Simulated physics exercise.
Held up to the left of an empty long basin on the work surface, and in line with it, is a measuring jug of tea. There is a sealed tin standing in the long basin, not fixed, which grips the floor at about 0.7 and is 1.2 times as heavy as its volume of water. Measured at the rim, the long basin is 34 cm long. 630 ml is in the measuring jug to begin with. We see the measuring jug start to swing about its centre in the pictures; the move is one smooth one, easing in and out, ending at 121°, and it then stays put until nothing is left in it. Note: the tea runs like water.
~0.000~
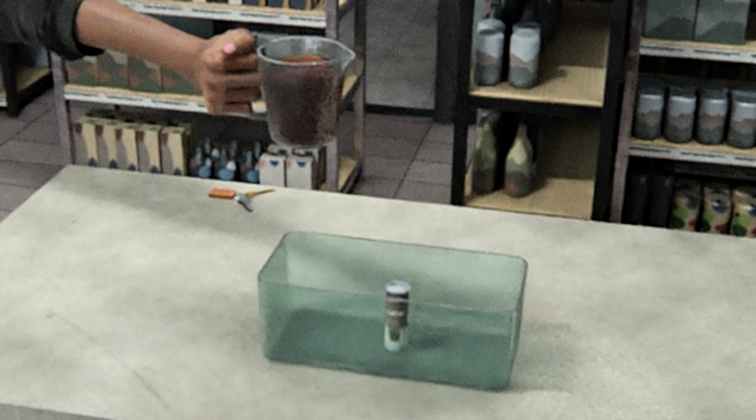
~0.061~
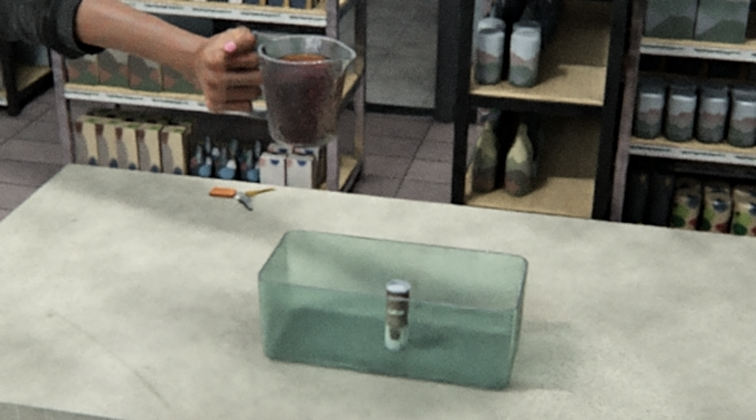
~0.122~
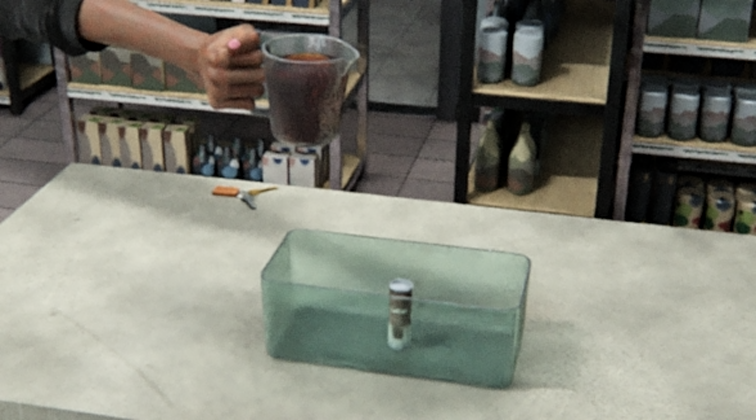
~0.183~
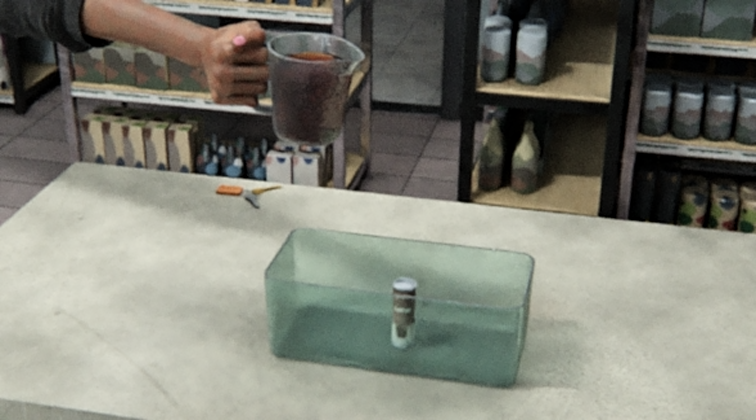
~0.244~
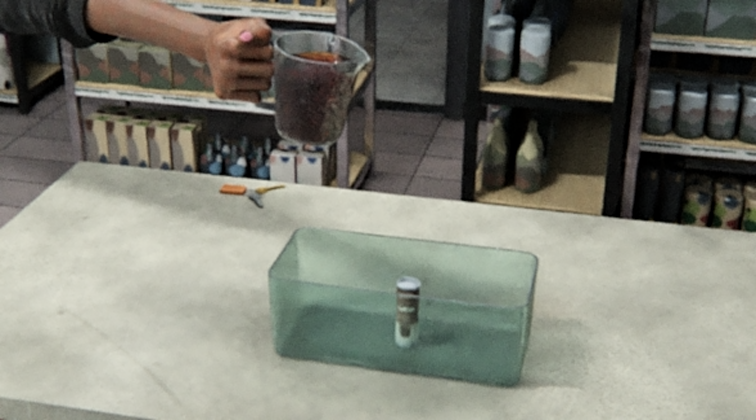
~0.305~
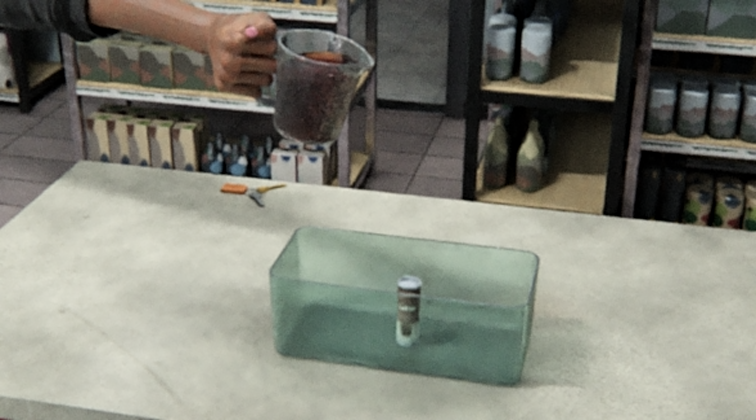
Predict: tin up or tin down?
It ends up erect.
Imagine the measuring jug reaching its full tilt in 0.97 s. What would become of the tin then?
Then it stays up.
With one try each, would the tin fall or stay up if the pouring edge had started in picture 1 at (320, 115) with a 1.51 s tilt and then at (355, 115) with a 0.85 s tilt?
The tin overturns the first time and overturns the second time.
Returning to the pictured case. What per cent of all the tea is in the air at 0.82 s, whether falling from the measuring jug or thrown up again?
It comes to roughly 22 per cent.
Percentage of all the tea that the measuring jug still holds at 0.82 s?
I'd put it near 76 percent.
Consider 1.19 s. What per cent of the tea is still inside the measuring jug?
Close to 10 in a hundred.
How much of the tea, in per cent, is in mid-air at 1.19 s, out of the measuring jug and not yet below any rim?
Estimate: About 26 in a hundred.
By 0.82 s the tilt is 68° and 75 per cent is still to pour; the tin stands where it began.
By 1.19 s the tilt is 108° and 11 per cent is still to pour; the tin stands where it began.
By 1.58 s the tilt is 121° and 0 per cent is still to pour; the tin stands where it began.
By 2.01 s the tilt is 121° and 0 per cent is still to pour; the tin stands where it began.
At rest the tin stands where it began.
